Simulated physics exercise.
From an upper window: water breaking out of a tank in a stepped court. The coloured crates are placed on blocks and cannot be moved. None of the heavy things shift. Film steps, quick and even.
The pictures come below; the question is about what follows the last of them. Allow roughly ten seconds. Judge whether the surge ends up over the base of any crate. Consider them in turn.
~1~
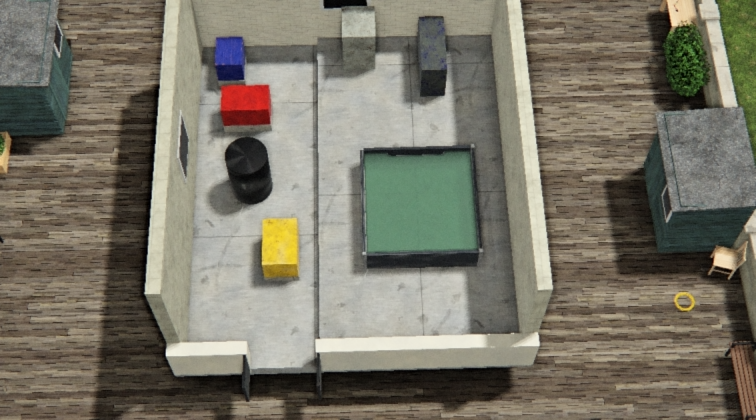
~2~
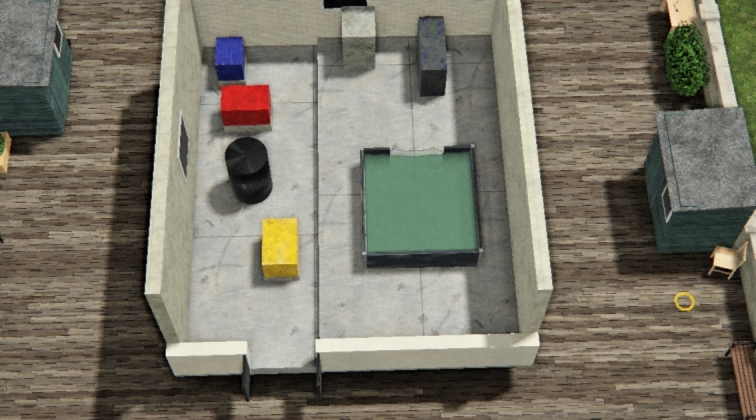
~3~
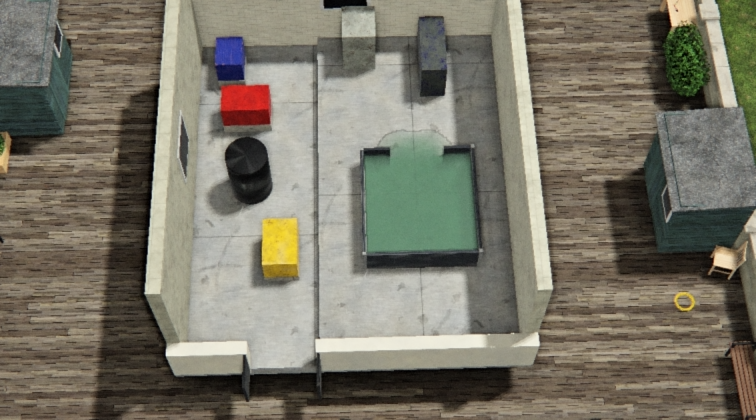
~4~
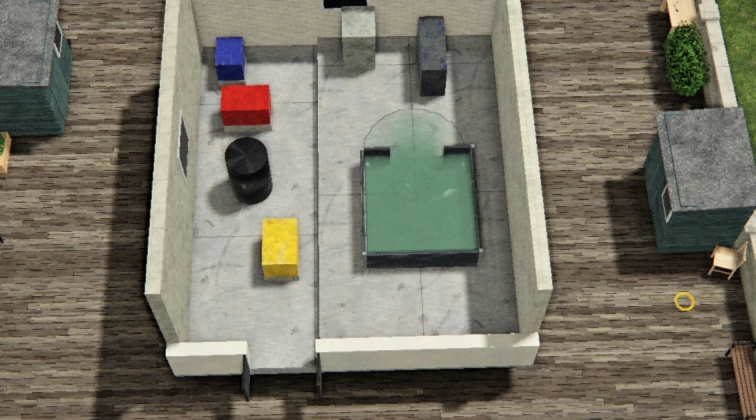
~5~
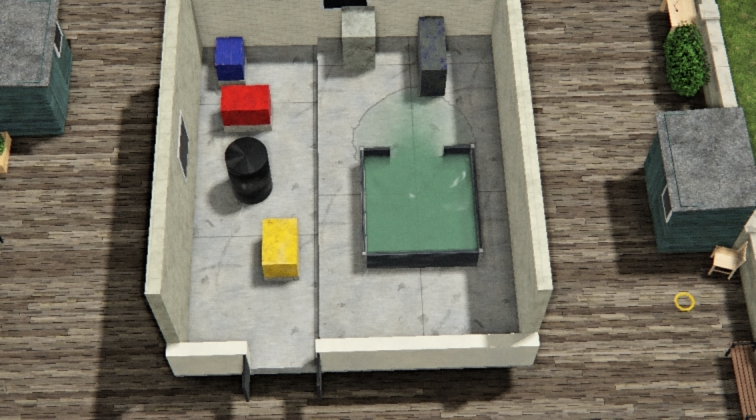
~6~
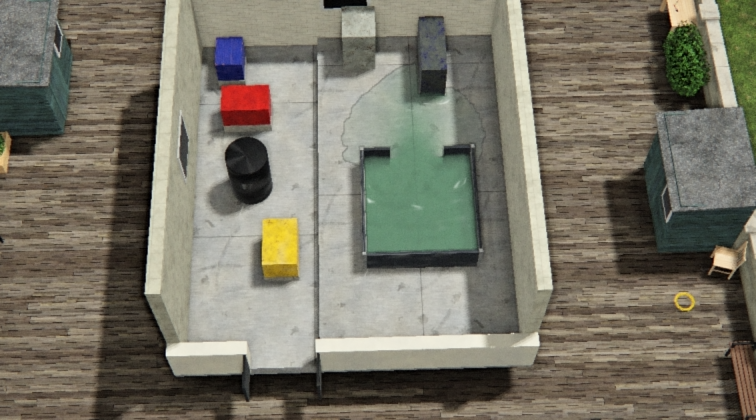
The yellow crate keeps dry. The blue crate keeps dry. The red crate keeps dry.
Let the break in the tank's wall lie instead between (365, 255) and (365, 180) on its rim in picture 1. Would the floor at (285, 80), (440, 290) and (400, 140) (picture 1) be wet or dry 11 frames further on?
Place one: Spared by the leak. Place two: Spared by the leak. Place three: Spared by the leak.
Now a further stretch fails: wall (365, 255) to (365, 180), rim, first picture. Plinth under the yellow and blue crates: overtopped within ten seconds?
I expect yellow goes wet while blue remains untouched.
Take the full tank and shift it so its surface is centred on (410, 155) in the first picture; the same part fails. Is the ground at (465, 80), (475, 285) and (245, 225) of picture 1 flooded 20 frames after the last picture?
Taking the three spots in order: Swamped, bare, bare.
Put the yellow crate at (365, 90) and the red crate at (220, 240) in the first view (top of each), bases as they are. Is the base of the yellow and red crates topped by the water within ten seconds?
Briefly, the yellow one gets flooded and the red one stays clear.
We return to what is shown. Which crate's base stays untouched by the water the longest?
Last is the crate marked yellow.
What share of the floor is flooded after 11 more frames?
Roughly 25 percent, I'd say.
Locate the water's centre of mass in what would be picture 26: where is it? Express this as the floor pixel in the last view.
Close to (413, 151).
A moment on, water covers 20 % of the floor; the yellow crate not reached, the blue crate not reached, the red crate not reached.
Next, water covers 25 % of the floor; the yellow crate not reached, the blue crate not reached, the red crate not reached.
Then, water covers 35 % of the floor; the yellow crate not reached, the blue crate water round its plinth, the red crate water round its plinth.
Later, water covers 55 % of the floor; the yellow crate not reached, the blue crate water round its plinth, the red crate water round its plinth.
In the end, water covers 90 % of the floor; the yellow crate stayed above the water, the blue crate stayed above the water, the red crate stayed above the water.
